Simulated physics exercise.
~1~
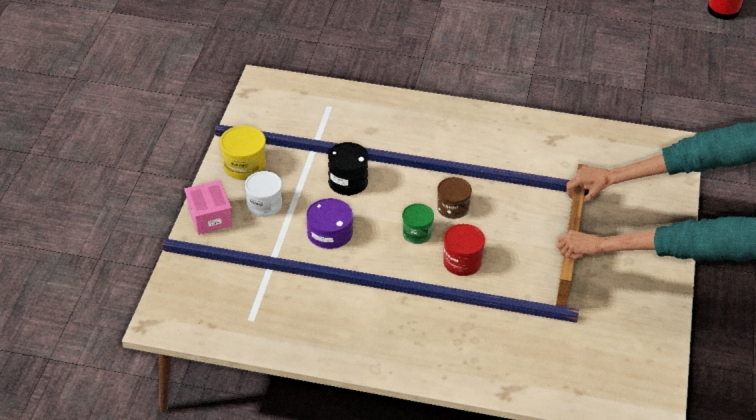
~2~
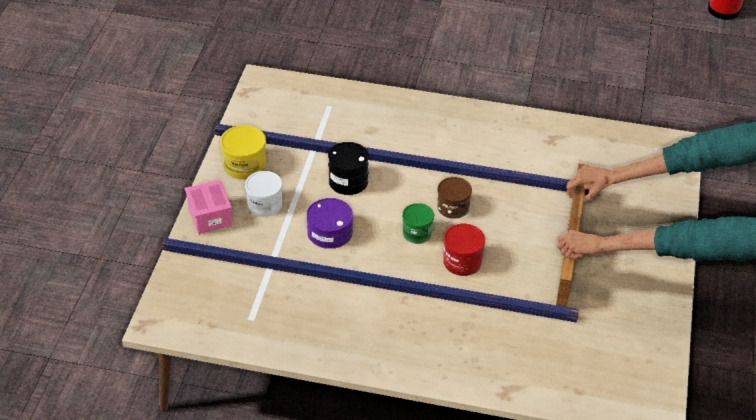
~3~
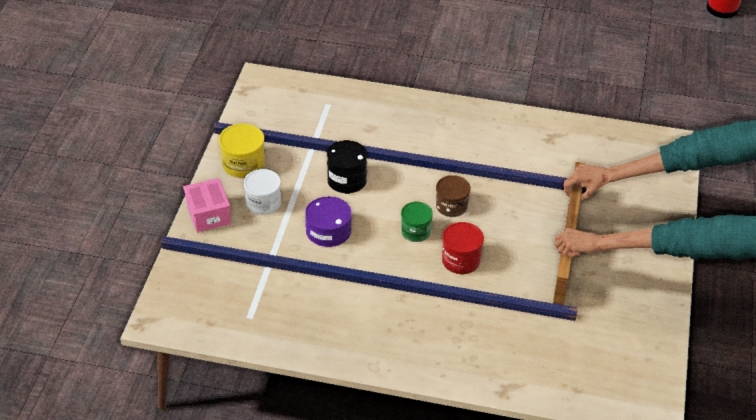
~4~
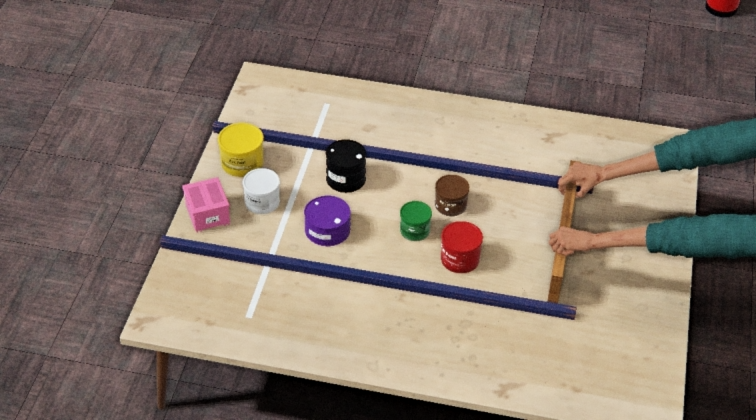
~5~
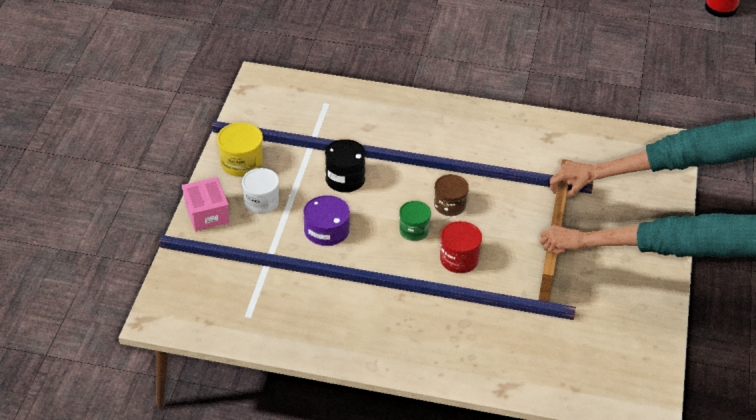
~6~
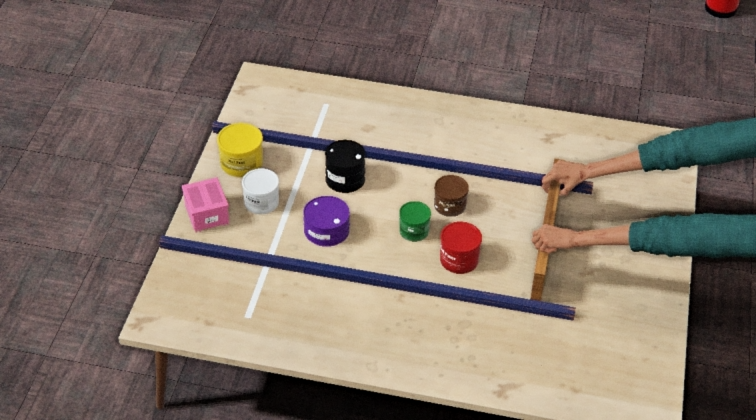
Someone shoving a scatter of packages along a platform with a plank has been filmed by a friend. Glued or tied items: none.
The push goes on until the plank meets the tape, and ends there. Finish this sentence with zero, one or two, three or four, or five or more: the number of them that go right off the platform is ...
The number of them that go right off the platform is zero.
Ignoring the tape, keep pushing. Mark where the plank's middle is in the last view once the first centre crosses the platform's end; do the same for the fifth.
Its centre point is roughly (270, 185) and later (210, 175).
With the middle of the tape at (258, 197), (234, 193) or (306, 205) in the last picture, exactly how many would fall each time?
It would be 2, then 4, then 0.
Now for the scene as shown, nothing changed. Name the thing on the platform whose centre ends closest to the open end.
It's the pink tote that is foremost.
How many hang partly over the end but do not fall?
The count would be 1.
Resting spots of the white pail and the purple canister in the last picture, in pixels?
The first ends close to (216, 173), the second close to (235, 198).
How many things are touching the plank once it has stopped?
Contact count: 4.
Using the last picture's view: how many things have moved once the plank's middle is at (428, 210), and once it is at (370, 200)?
In order, the tallies are 3 and 5.
Soon after, none off yet; pink tote at rest near (206, 205); yellow pail at rest near (241, 150); white pail at rest near (261, 192).
At rest, the number that fall off is zero.
